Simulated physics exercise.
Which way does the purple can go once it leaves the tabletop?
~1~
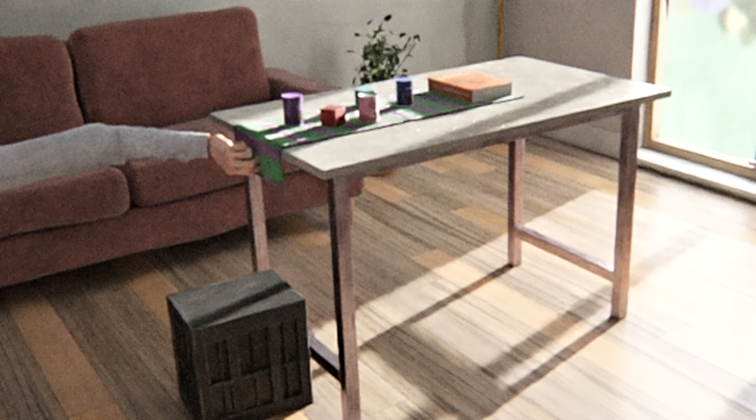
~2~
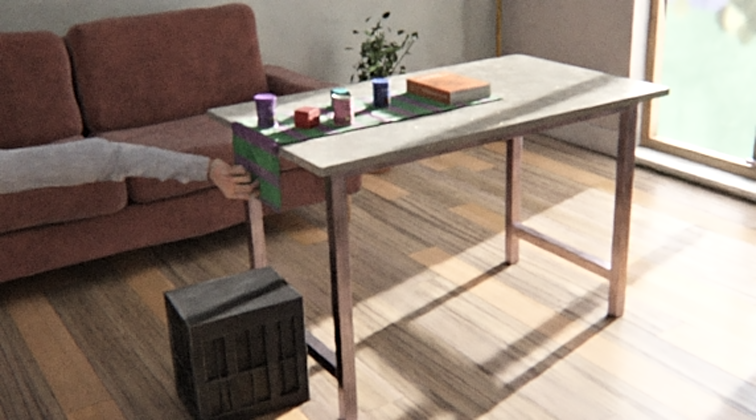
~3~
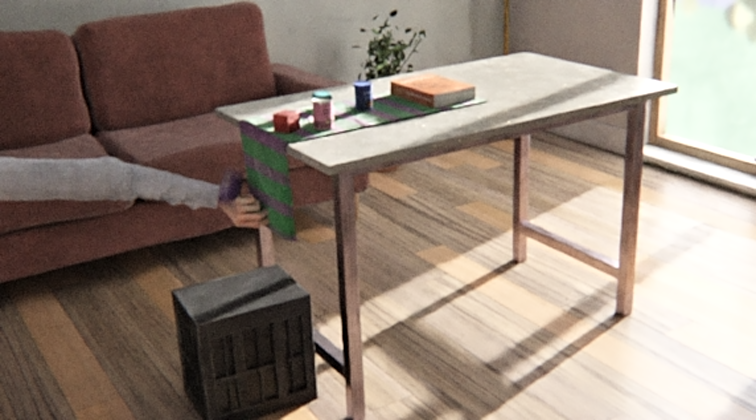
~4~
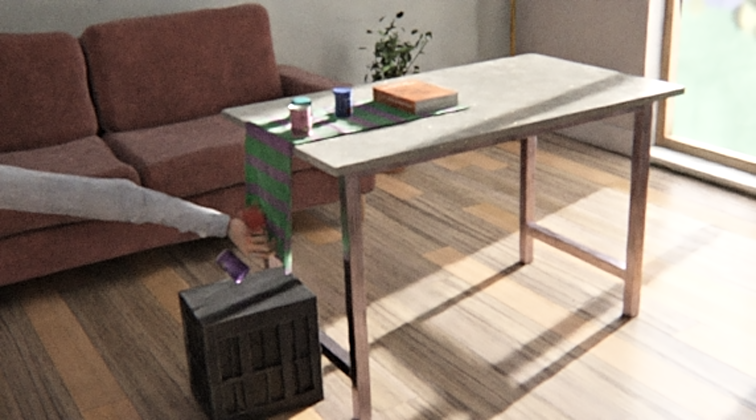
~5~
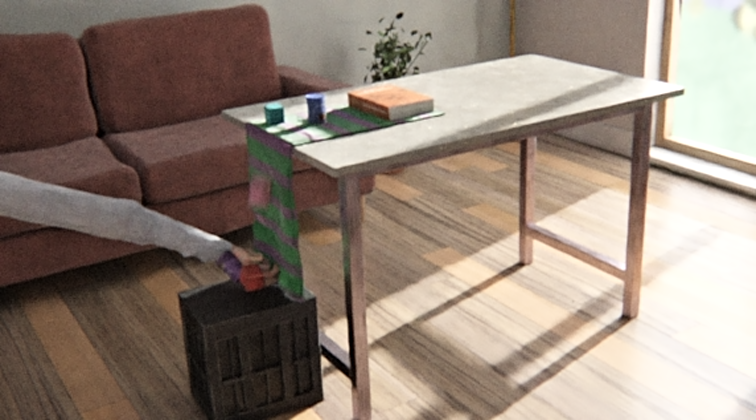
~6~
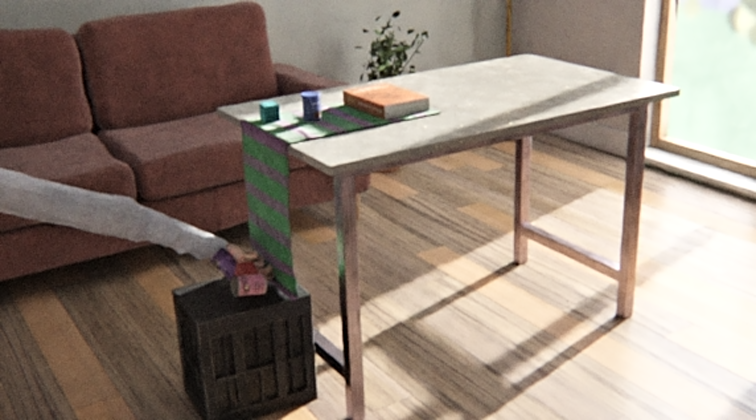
It moves down, falling from the end of the table towards the black crate.
